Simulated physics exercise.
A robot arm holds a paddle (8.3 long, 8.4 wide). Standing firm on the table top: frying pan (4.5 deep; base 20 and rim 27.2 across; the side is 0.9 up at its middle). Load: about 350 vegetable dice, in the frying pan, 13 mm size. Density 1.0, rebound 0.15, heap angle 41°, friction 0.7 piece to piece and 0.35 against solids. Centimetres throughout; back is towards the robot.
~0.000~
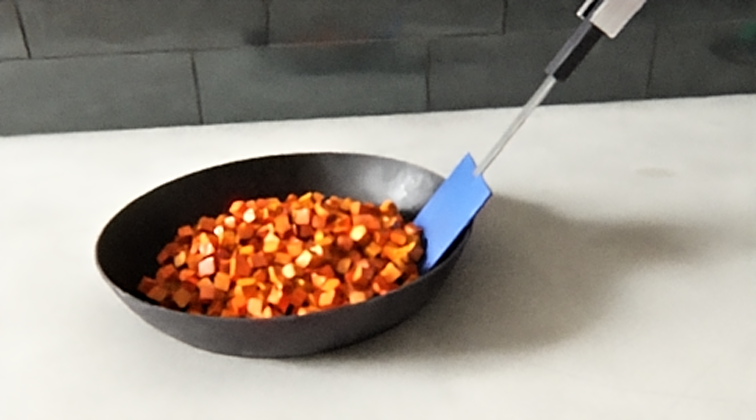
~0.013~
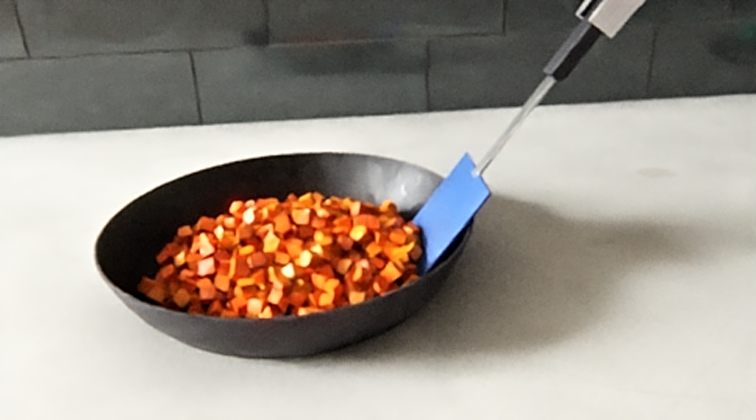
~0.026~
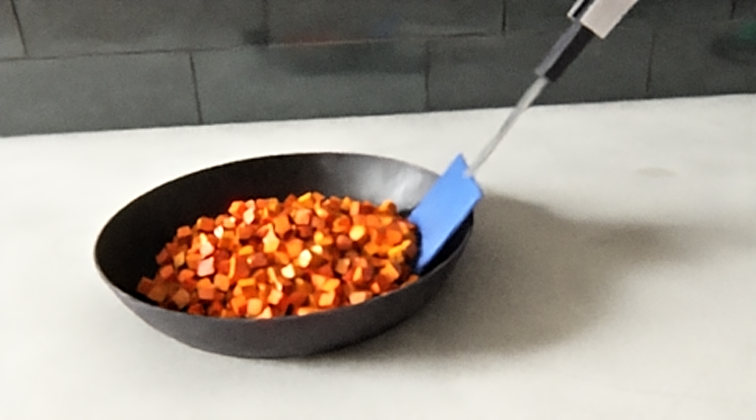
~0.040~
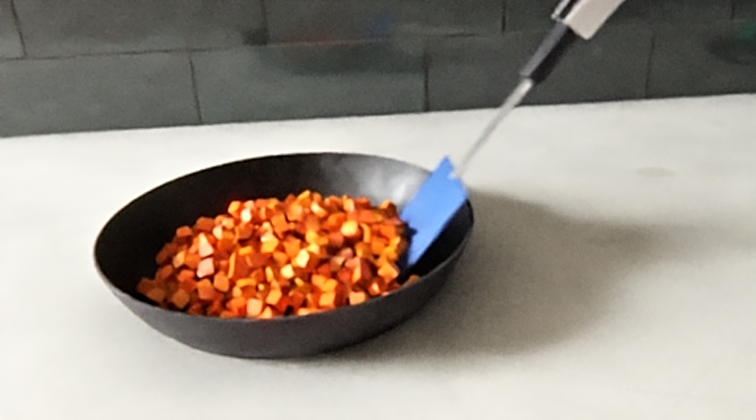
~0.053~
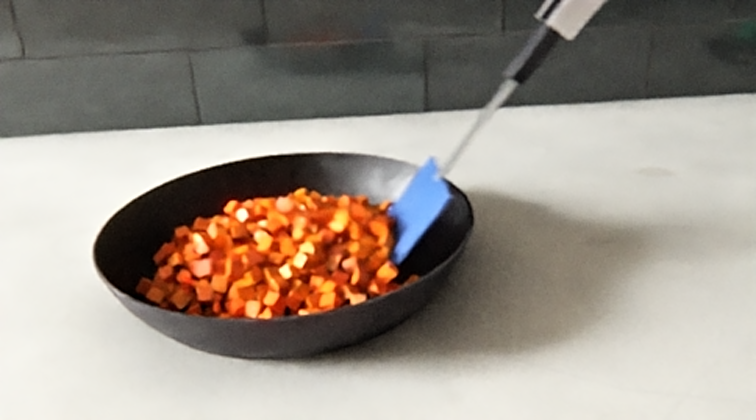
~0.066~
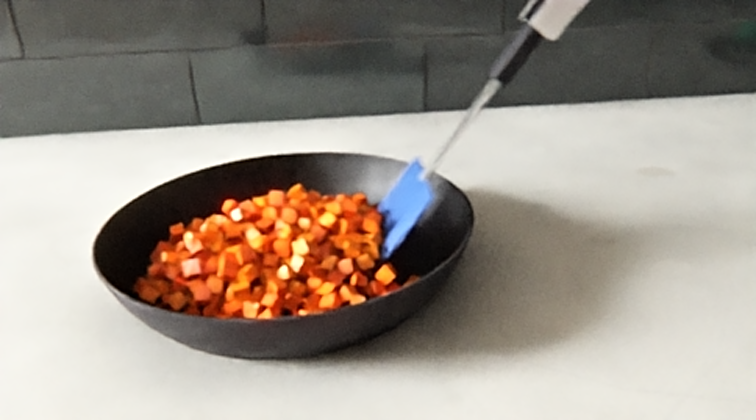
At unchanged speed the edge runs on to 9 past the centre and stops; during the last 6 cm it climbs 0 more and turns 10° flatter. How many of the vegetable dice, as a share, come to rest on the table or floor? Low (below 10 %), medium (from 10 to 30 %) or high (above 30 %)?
Share on the table or floor: Low (below 10 %).
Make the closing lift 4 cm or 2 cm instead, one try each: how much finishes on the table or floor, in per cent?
About 25 and 15 per cent.
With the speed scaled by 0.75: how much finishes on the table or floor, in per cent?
Some 5 per cent.
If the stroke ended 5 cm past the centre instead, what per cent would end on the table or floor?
In that case some 0 per cent.
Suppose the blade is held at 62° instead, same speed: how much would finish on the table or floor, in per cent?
In that case some 15 per cent.
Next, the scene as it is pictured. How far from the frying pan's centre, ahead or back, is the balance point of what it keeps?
About 5.0 cm ahead.
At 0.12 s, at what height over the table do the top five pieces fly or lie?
Roughly 6 cm.
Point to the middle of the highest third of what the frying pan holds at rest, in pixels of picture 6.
At about (164, 231).
After 0.12 s, sloping 53°, highest piece 6 above the table; 351 in the frying pan.
After 0.18 s, sloping 50°, highest piece 7 above the table; 351 in the frying pan.
After 0.41 s, sloping 43°, highest piece 6 above the table; 330 in the frying pan, 20 on the table or floor, 1 on the blade or in flight.
After 1.46 s, sloping 43°, highest piece 6 above the table; 328 in the frying pan, 23 on the table or floor.
In the end, 328 in the frying pan, 23 on the table or floor. That is 7 % on the table or floor.
